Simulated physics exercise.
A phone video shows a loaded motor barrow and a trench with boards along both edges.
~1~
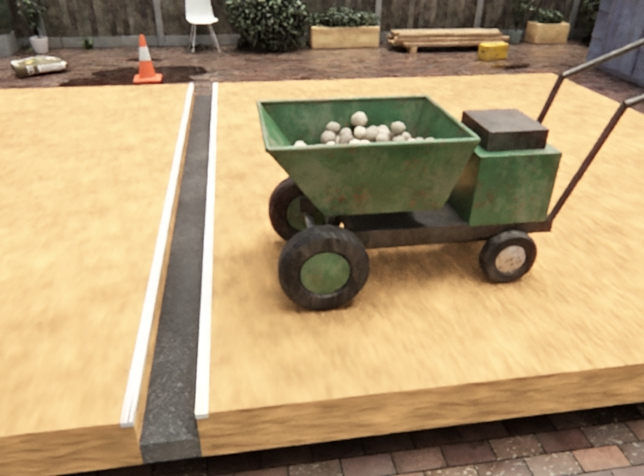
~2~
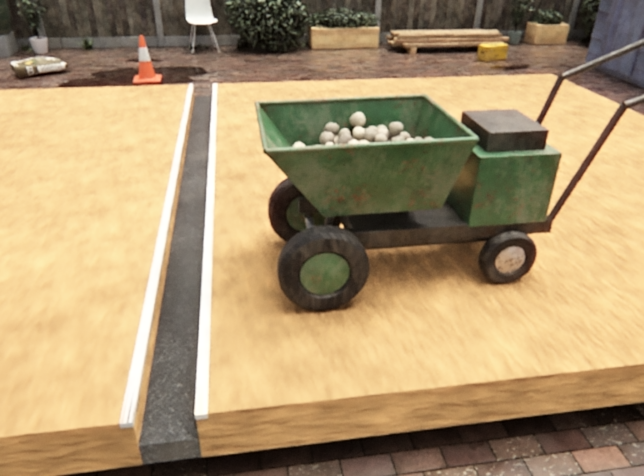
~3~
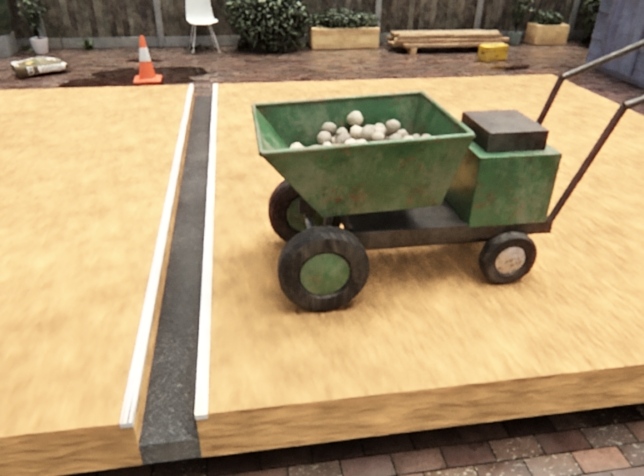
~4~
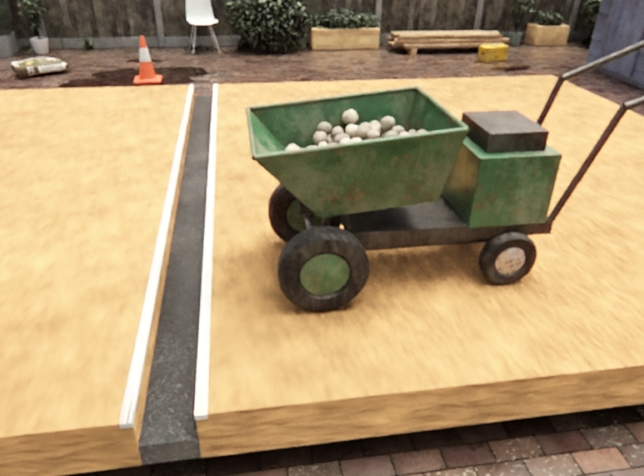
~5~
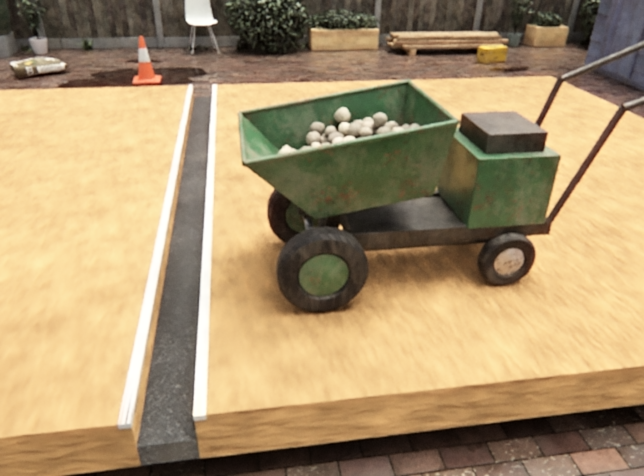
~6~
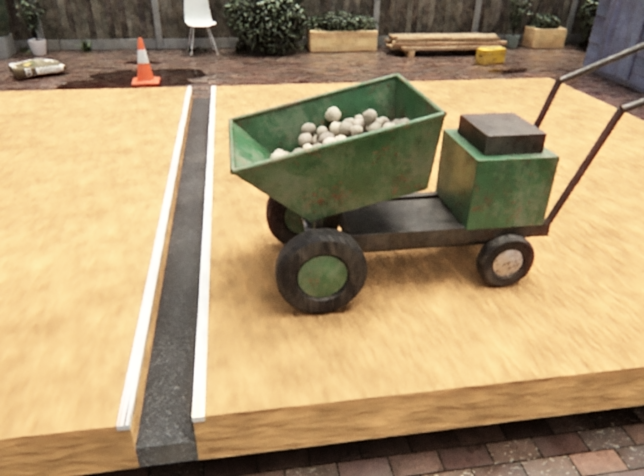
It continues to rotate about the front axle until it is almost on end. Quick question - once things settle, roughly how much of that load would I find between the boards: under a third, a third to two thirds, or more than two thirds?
I'd say between one and two thirds of it lands in the trench.
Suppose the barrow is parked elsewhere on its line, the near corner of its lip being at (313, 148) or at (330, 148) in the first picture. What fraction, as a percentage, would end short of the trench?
Roughly 10 per cent at the first spot and 30 per cent at the second.
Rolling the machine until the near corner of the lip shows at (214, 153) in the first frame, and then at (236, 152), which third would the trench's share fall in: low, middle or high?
Try one, less than a third; try two, less than a third.
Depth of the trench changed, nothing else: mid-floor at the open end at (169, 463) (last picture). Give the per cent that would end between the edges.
60 %, roughly.
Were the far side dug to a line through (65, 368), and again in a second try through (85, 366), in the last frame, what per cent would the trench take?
You'd get 100 % in the first case and 100 % in the second.
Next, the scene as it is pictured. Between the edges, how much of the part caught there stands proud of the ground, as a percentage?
It works out at about 25 percent.
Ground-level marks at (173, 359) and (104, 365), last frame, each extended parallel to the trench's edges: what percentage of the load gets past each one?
In order: 80 per cent, then 30 per cent.
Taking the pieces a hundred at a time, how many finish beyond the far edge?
Around 40 %.
Soon, skip tipped steeply; all in the skip.
A while on, skip tipped right over; most in the skip; a small part in or heaped over the trench; a stray few beyond it; a stray few falling.
Towards the end, skip tipped right over; about a quarter in the skip; about half in or heaped over the trench; about a third beyond it.
Finally, skip tipped right over; a small part in the skip; about half in or heaped over the trench; about half beyond it.
